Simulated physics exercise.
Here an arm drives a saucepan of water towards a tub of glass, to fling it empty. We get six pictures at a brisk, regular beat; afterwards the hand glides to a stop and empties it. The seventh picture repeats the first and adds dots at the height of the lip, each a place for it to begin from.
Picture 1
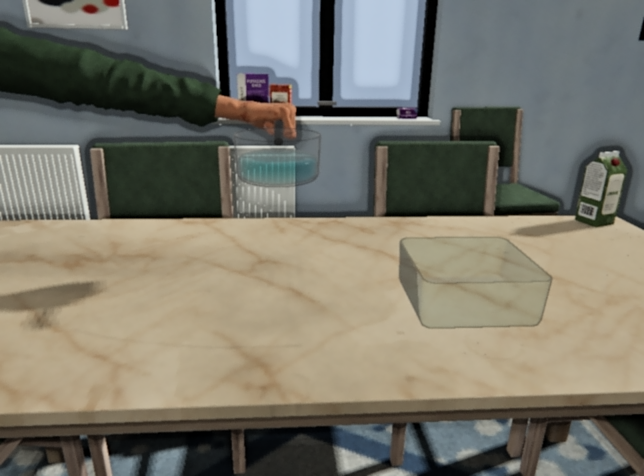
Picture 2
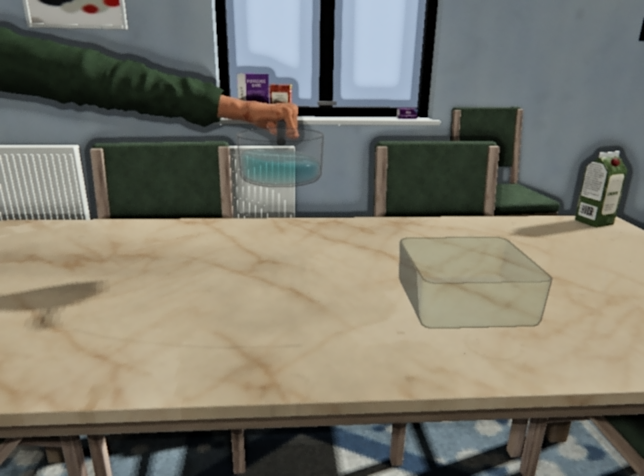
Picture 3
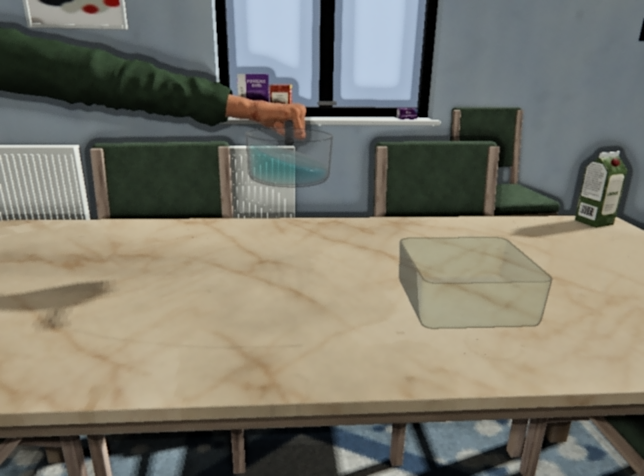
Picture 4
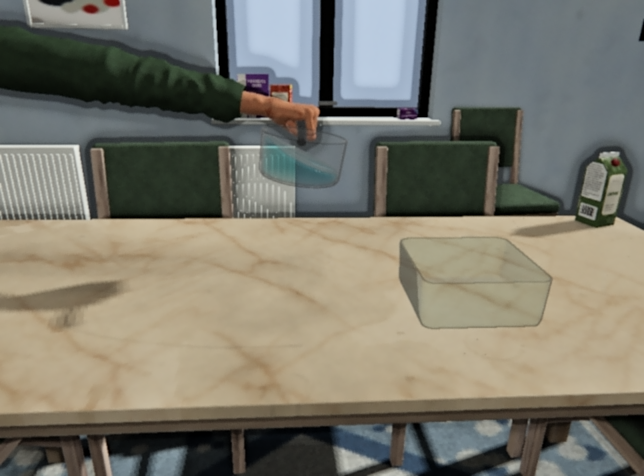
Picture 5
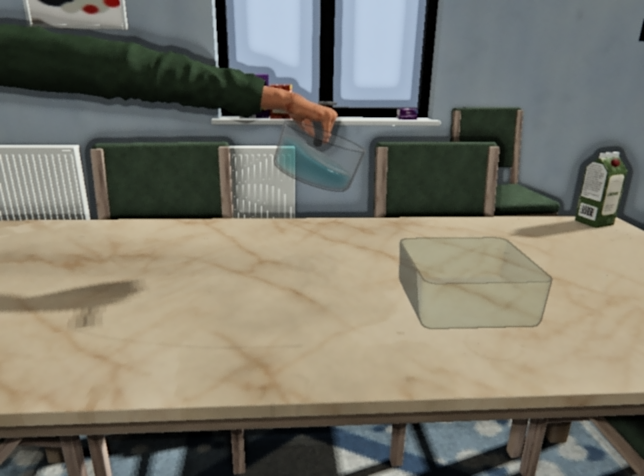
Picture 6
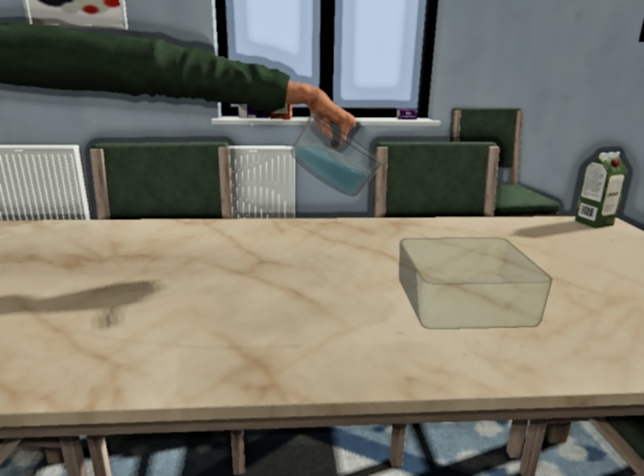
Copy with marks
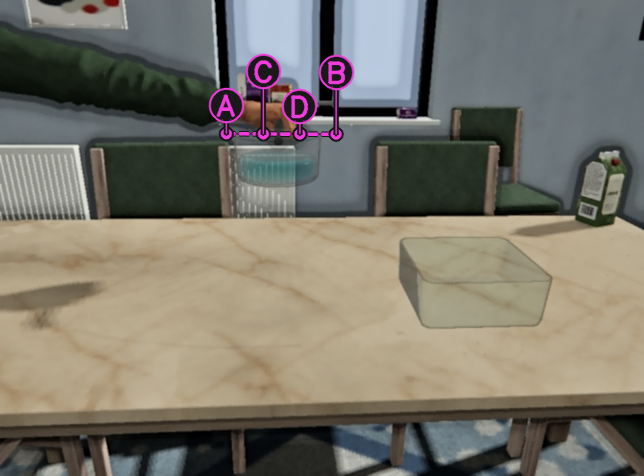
An arm in a dark green sleeve held a clear container of bluish water above a marble-patterned table, then moved it right toward a glass tub, gradually tilting it with the water still inside.
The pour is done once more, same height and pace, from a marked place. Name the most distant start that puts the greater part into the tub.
The answer is place C.
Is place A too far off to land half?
Yes.
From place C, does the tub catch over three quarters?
No, it does not.
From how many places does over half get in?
Three of the four.
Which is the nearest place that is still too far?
The answer is A.
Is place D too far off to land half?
No, that is safe.
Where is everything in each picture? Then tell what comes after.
Upright, lip at (319, 134); tub from (419, 326) to (539, 323); nothing has left yet.
Upright, lip at (322, 134); nothing has left yet.
Upright, lip at (331, 135); nothing has left yet.
Tipped about 8°, lip at (345, 140); nothing has left yet.
Tipped about 19°, lip at (364, 149); nothing has left yet.
Tipped about 33°, lip at (381, 160); nothing has left yet.
On the marked copy, A at (226, 133); B at (336, 134); C at (263, 133); D at (299, 134).
For place A, about 28 % lands in the tub, 65 % falls short and 7 % goes beside or beyond.
For place B, about 75 % lands in the tub, 16 % falls short and 9 % goes beside or beyond.
For place C, about 63 % lands in the tub, 20 % falls short and 17 % goes beside or beyond.
For place D, about 66 % lands in the tub, 14 % falls short and 20 % goes beside or beyond.
